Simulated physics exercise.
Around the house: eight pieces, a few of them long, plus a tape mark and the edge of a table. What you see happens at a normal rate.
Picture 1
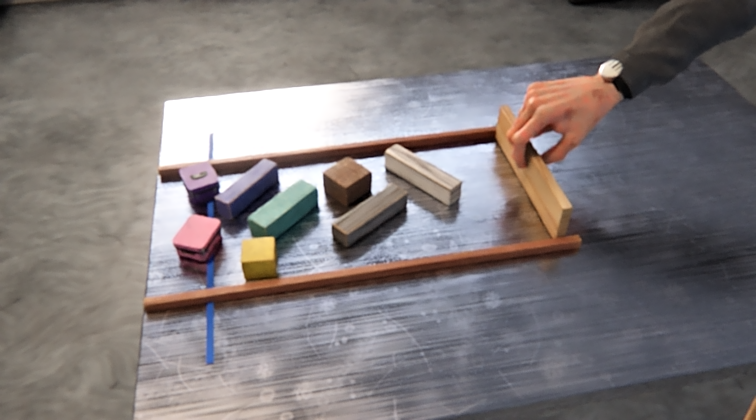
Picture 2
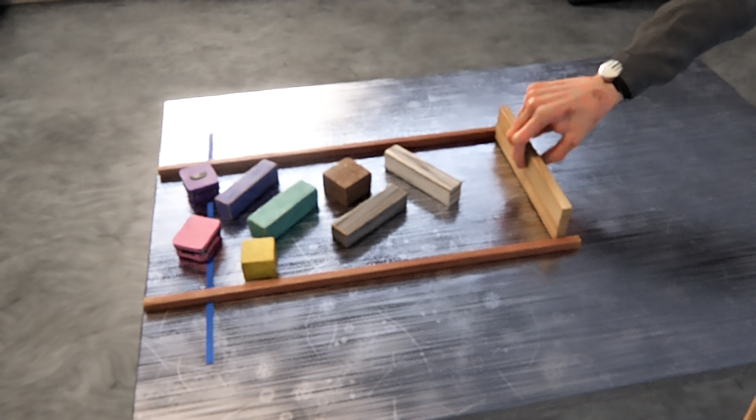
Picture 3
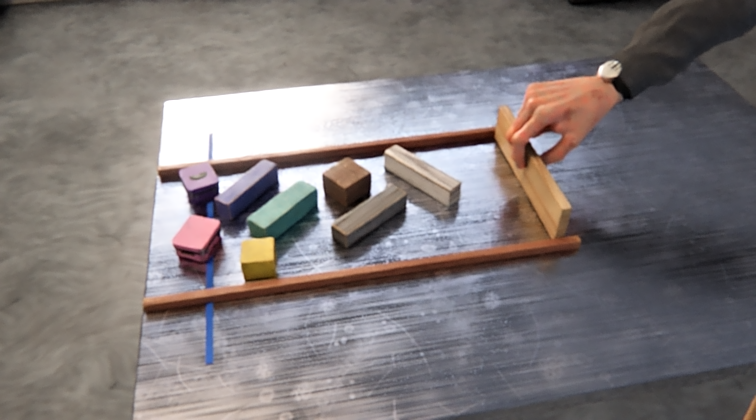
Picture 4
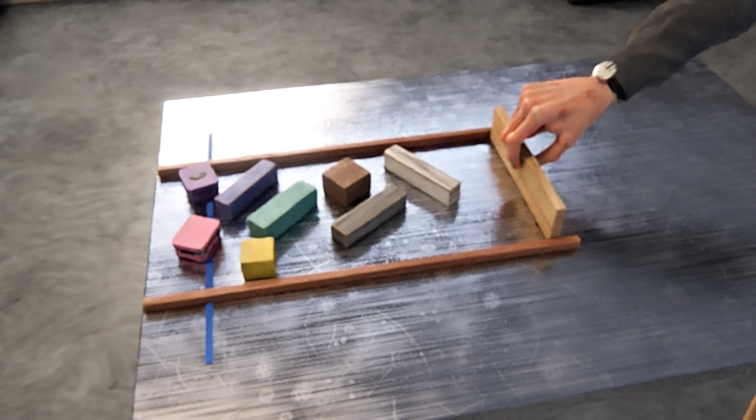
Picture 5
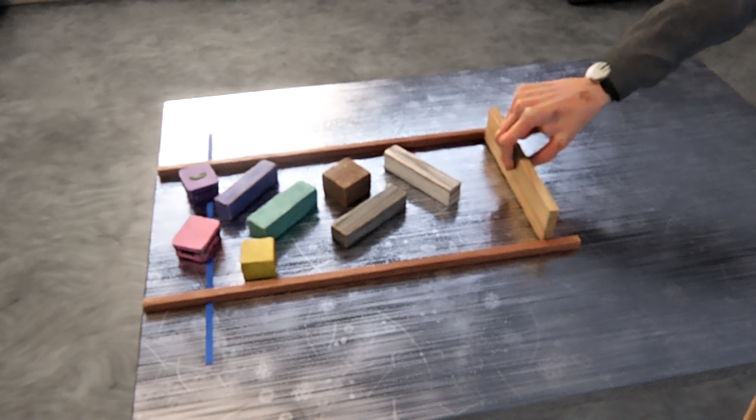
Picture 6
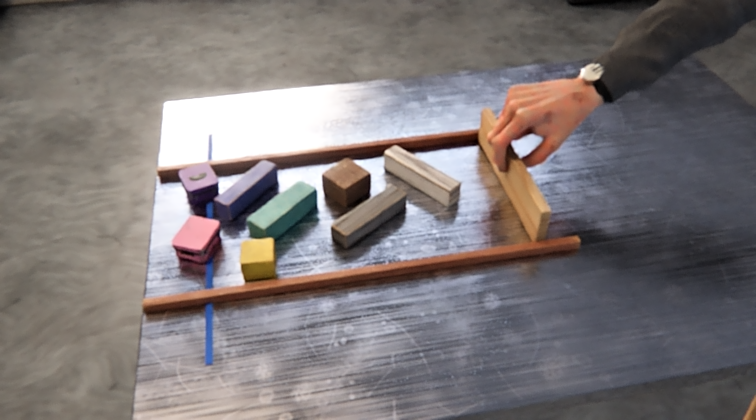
A hand in a dark sleeve with a wristwatch grips a wooden board at the right of a dark, scratched tabletop, seen from above at an angle. Between two reddish-brown rails lie purple and pink pieces by a blue tape line, blue, turquoise, grey and whitish bars, and yellow and brown blocks. The hand first holds nearly still, then slides the board slightly left, while the pieces and camera stay still.
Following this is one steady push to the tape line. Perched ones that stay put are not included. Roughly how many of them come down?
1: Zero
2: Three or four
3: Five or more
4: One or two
Three or four (2).
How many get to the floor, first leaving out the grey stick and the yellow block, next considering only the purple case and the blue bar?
First 3, then 2.
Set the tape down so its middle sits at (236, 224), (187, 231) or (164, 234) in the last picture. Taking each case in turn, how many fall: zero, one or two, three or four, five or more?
Counts for the three tries are 1 or 2, five or over and more than four.
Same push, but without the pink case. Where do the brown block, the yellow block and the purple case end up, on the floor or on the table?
As for the brown block, it is retained; the yellow block is retained; the purple case is not retained.
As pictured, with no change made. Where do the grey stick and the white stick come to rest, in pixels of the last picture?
You'll see the grey stick at (181, 248), with the white stick at (199, 201).
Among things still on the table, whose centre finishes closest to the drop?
Turquoise bar.
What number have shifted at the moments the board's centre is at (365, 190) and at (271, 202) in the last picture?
That gives 4 for the first and 8 for the second.
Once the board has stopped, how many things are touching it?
2 in contact.
Soon after, none off yet; pink case at rest near (198, 241); purple case at rest near (200, 185); blue bar at rest near (248, 190).
Then, none off yet; pink case moved about its own width near (165, 254); purple case moved about its own width near (161, 182); blue bar moved about its own width near (185, 189).
At rest, the number that fall off is three or four; fallen, blue bar, purple case and pink case.
